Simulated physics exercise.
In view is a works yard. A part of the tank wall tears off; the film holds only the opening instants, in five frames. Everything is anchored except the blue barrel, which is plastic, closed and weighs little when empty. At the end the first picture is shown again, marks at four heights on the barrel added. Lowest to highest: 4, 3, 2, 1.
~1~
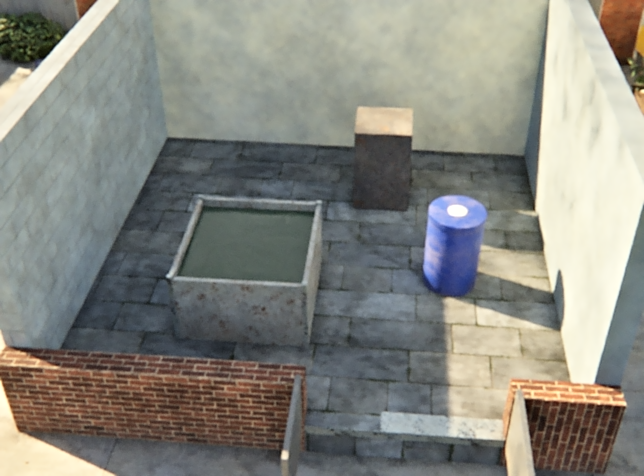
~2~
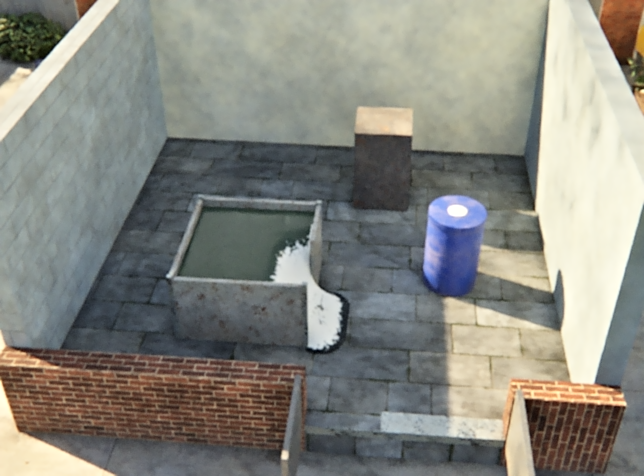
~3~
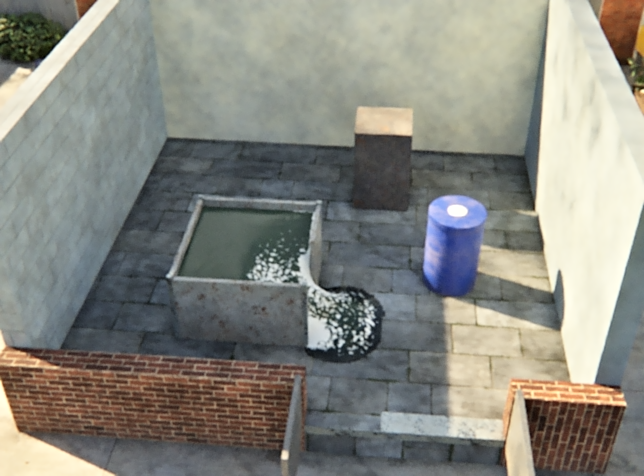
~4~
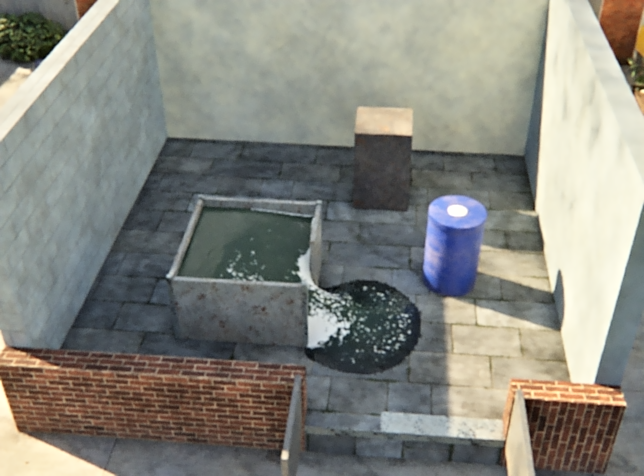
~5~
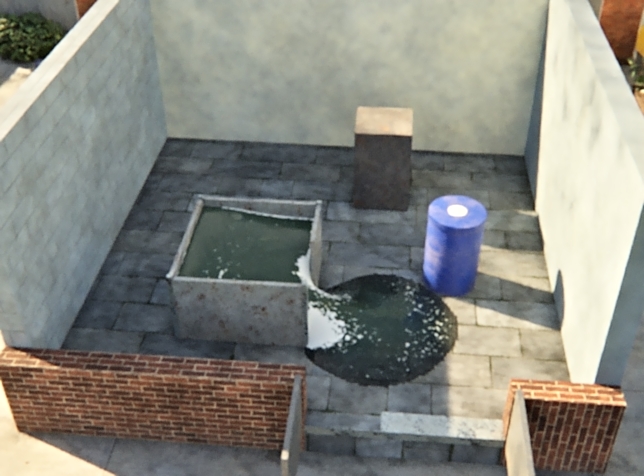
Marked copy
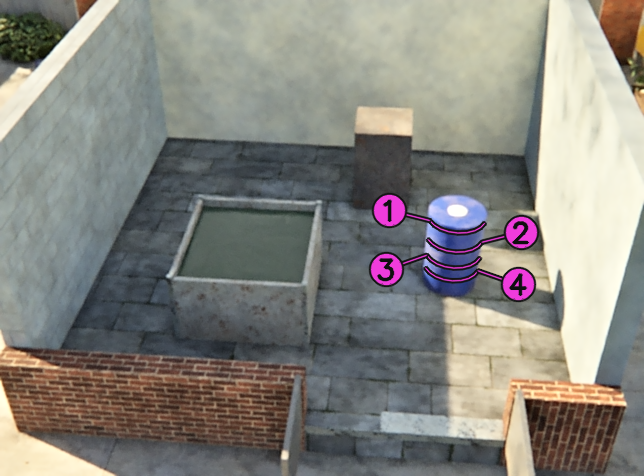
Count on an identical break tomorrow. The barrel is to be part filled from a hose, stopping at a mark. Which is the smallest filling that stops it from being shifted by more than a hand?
Level 4.
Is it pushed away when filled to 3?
No, not at all.
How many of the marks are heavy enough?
All four.
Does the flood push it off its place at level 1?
No.
On the marked copy, 1 at (457, 233); 2 at (455, 252); 3 at (453, 268); 4 at (452, 280); from the bottom up 4, 3, 2, 1.
With 1, it does not move.
With 2, it does not move.
With 3, it does not move.
With 4, it does not move.
